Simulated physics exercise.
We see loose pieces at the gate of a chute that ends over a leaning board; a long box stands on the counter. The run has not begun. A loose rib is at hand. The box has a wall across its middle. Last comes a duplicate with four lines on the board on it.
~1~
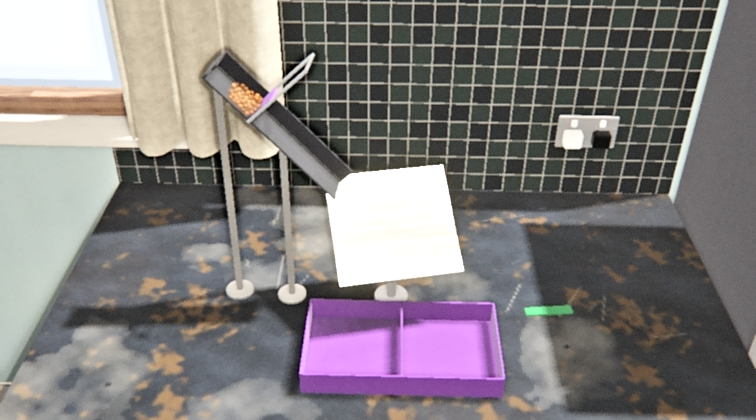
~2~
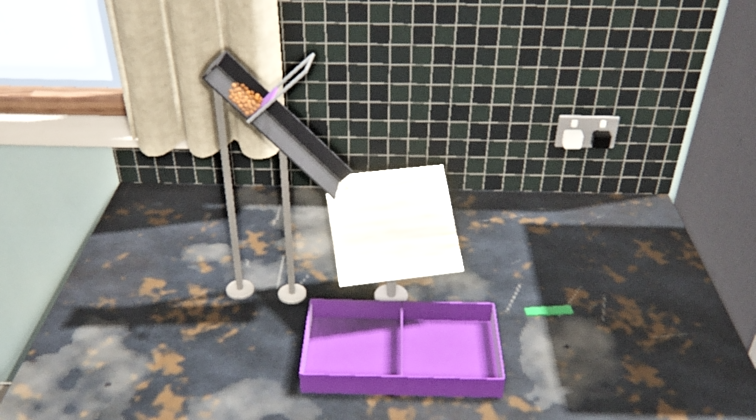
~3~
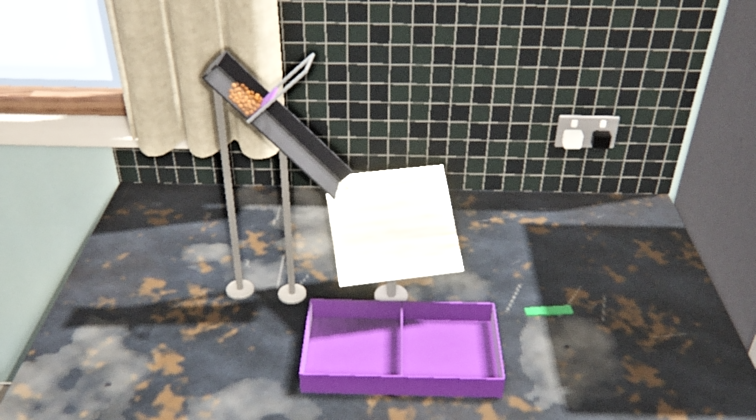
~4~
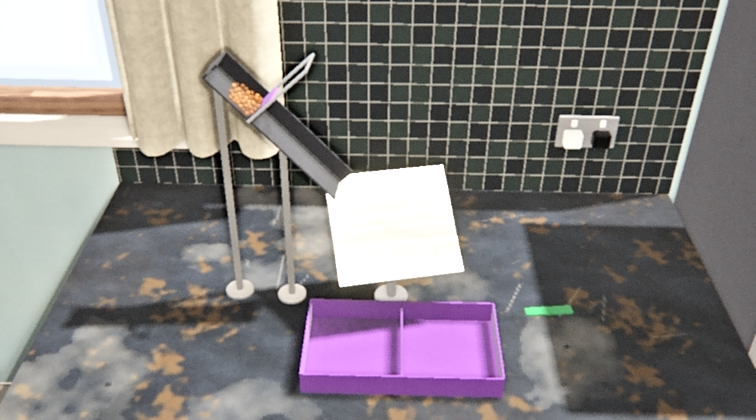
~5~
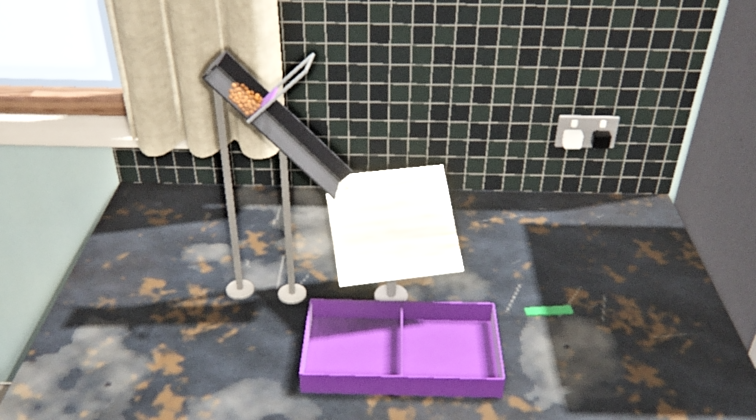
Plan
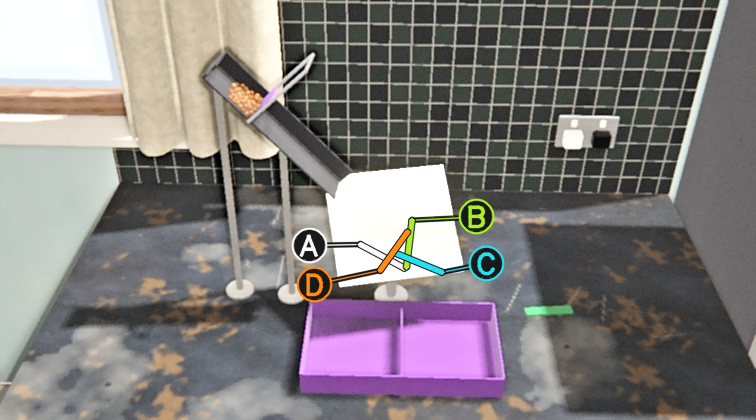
Purple divided box standing on a dark mottled counter below a pale tilted board and a chute holding orange-brown pieces, nothing moving.
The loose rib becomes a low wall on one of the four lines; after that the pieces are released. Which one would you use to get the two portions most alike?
Choose B.
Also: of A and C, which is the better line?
It is C.
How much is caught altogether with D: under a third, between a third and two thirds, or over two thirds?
Line D gives over two thirds.
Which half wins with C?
More lands on the right.
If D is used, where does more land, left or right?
More lands on the left.
On the marked copy, line A from (360, 244) to (404, 268); line B from (412, 220) to (406, 267); line C from (395, 253) to (442, 272); line D from (407, 231) to (380, 270).
Choosing A, of what is caught, not one piece in the left half, every piece in the right.
Choosing B, of what is caught, roughly half in the left half, roughly half in the right.
Choosing C, of what is caught, about a tenth in the left half, the larger part in the right.
Choosing D, of what is caught, almost all in the left half, about a tenth in the right.
